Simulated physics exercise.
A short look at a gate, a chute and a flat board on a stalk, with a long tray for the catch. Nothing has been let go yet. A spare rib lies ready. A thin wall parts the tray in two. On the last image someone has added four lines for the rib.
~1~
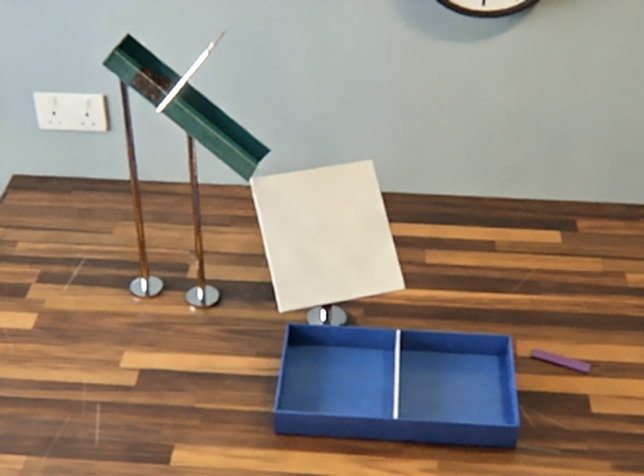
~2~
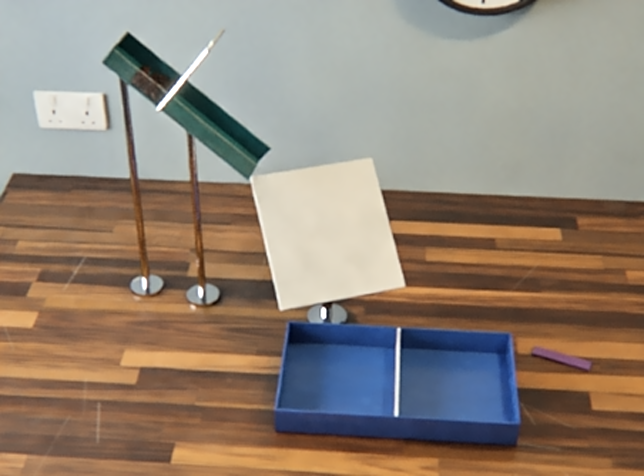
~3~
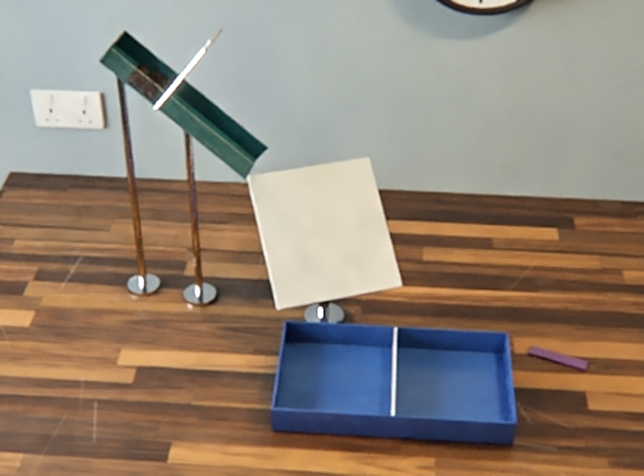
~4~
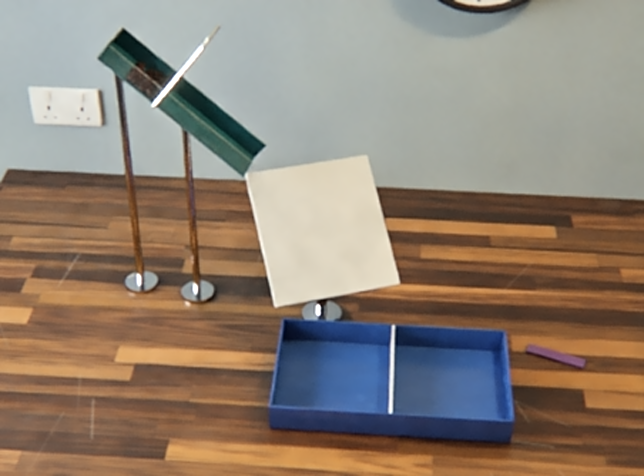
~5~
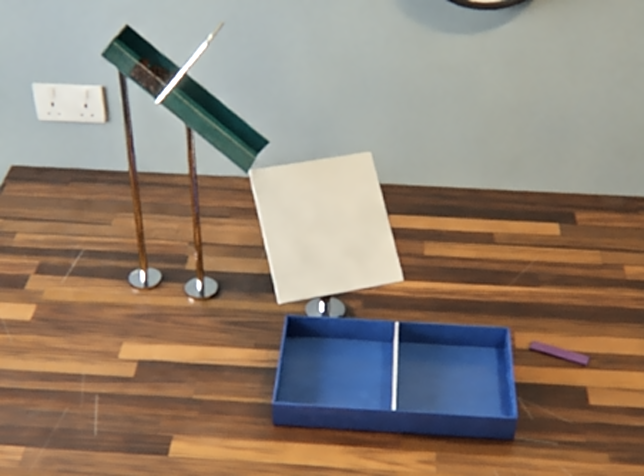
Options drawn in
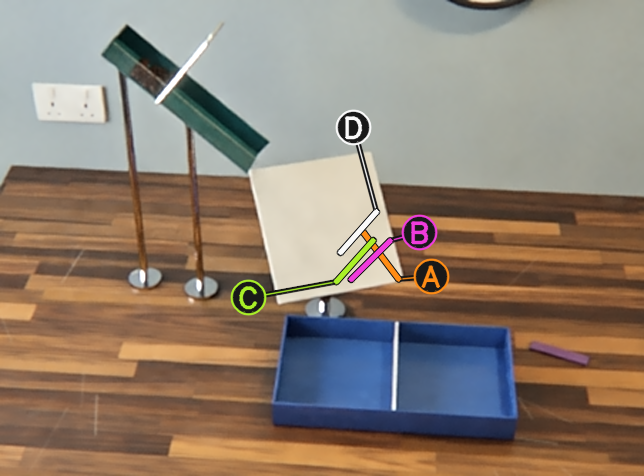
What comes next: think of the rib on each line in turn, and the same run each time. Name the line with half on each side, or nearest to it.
A.
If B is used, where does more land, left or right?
More lands on the left.
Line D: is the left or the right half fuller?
More lands on the left.
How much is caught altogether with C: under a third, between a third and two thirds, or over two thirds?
It is over two thirds.
On the marked copy, line A from (363, 232) to (398, 279); line B from (390, 240) to (351, 279); line C from (373, 240) to (336, 281); line D from (376, 211) to (340, 252).
With A, of what is caught, roughly half in the left half, roughly half in the right.
With B, of what is caught, almost all in the left half, just a few in the right.
With C, of what is caught, every piece in the left half, not one piece in the right.
With D, of what is caught, every piece in the left half, not one piece in the right.
